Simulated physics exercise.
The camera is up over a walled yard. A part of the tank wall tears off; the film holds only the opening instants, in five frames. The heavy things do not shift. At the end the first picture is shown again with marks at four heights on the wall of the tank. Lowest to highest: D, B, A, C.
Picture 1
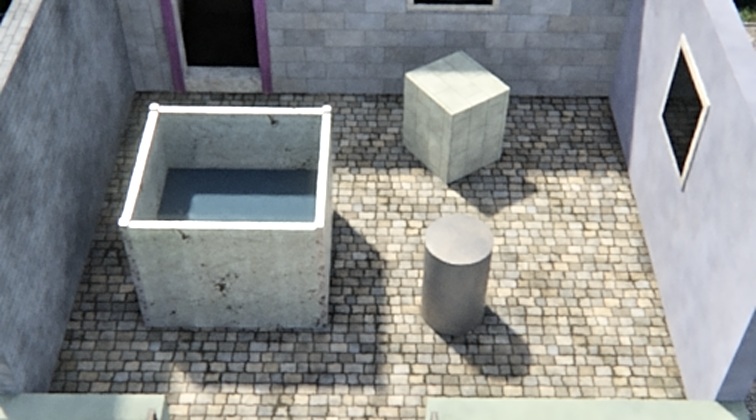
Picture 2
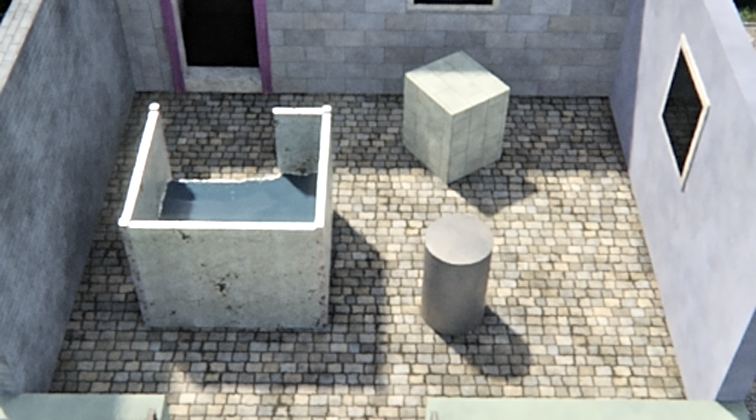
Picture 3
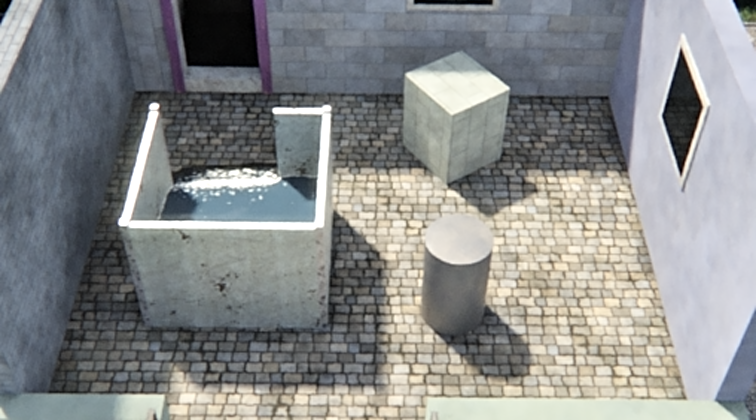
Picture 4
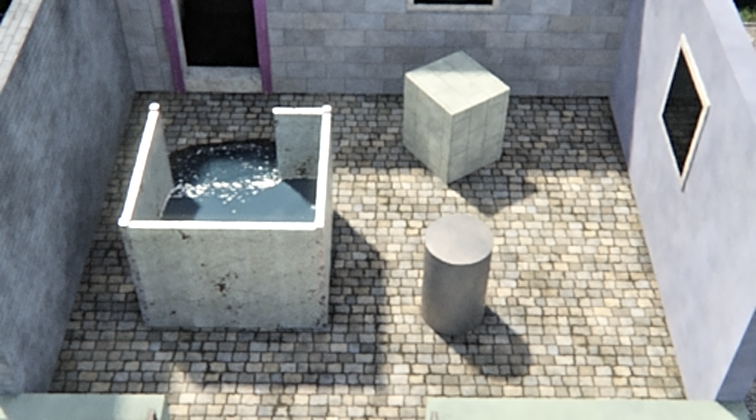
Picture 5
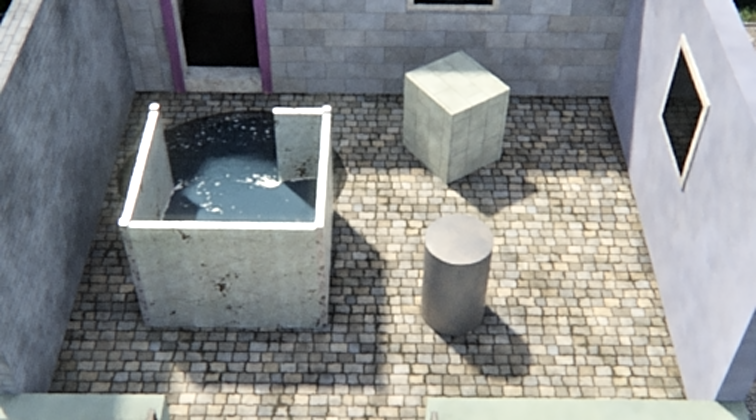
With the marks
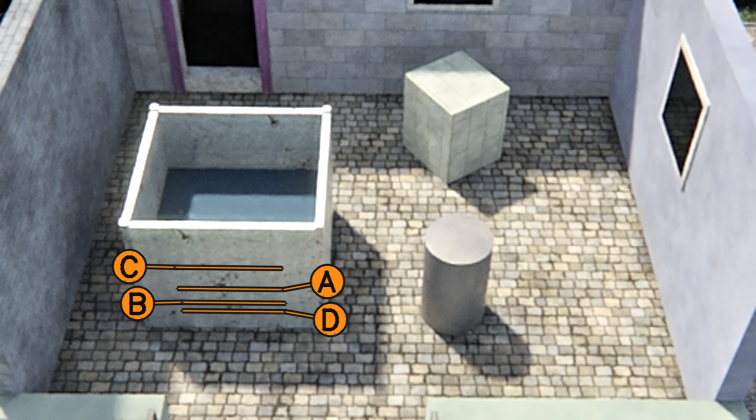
Water in a pale stone tank churned and foamed after a section of the back wall vanished, then spread out behind it toward the purple doorway, while a block and a cylinder stood still in the yard.
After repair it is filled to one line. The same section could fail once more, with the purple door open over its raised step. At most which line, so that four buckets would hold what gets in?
Line B.
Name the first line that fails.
That is line A.
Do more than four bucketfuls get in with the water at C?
Yes, it does.
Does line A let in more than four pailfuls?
Yes, that goes wrong.
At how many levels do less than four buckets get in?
Two of them.
In orange, A at (230, 288); B at (232, 302); C at (227, 267); D at (234, 311); from the bottom up D, B, A, C.
Choosing A, about 9 bucketfuls get in.
Choosing B, a splash gets over, under a bucket.
Choosing C, dozens of bucketfuls pour in.
Choosing D, nothing gets over.
